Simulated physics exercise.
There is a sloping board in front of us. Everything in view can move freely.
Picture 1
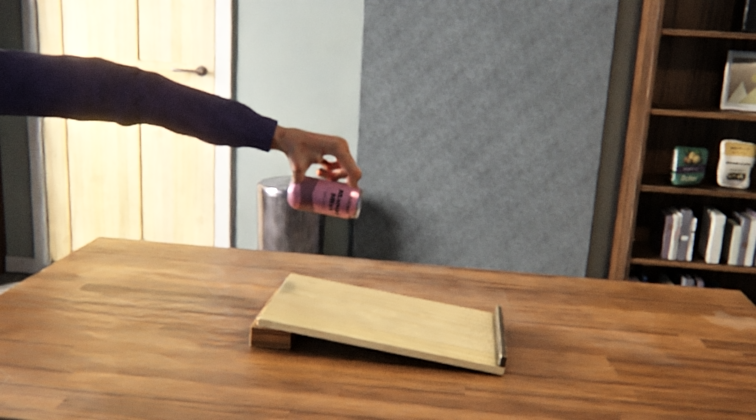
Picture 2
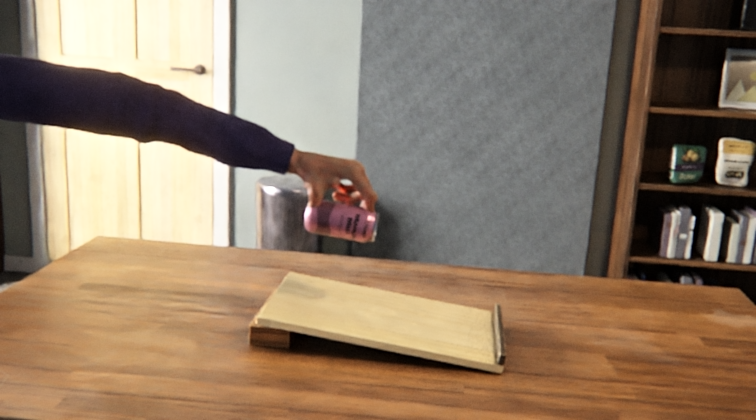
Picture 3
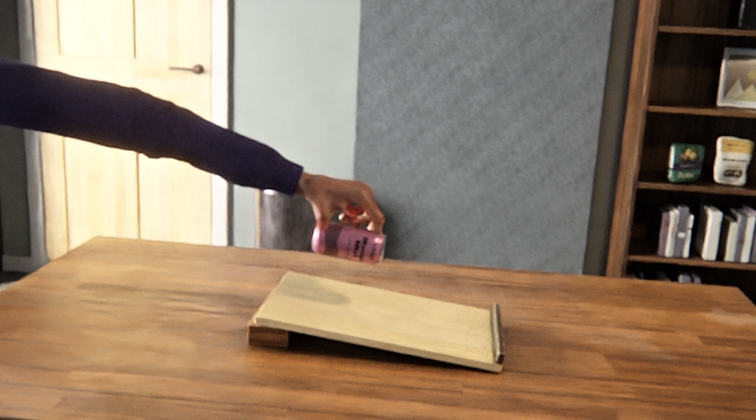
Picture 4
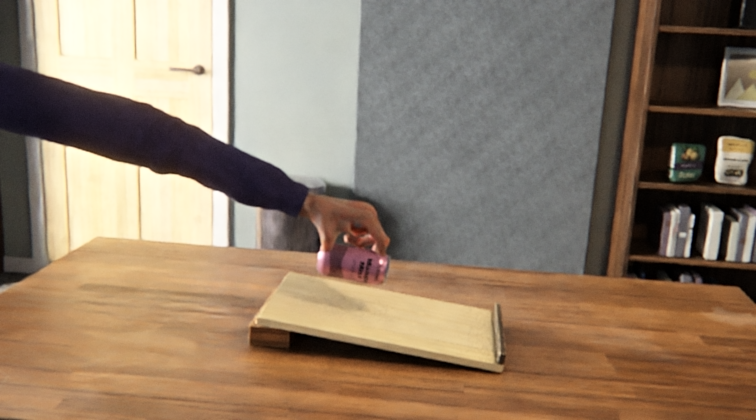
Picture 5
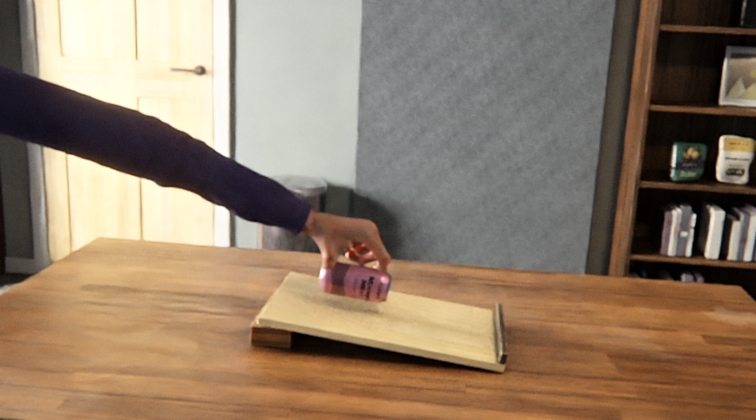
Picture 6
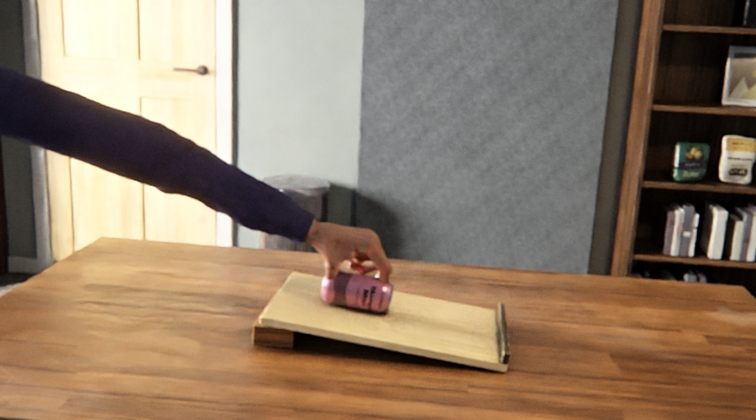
A hand holding a pink can on its side lowers it onto a sloping wooden board on a table.
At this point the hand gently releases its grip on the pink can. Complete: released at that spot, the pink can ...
Released at that spot, the pink can stays still.
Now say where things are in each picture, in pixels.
Still above its spot; pink can (325, 197), in the first frame.
Still above its spot; pink can (342, 221), in the second frame.
Still above its spot; pink can (349, 243), in the third frame.
Still above its spot; pink can (354, 264), in the fourth frame.
Still above its spot; pink can (356, 282), in the fifth frame.
In place under the hand; pink can (358, 291), in the sixth frame.
Then, 0.30 s after the last picture, nothing has stirred.
Then, 0.70 s after the last picture, pink can resting near (358, 291).
At rest, it is in place. Seen from the same camera at the end, pink can near (358, 291). The pink can remains at rest.
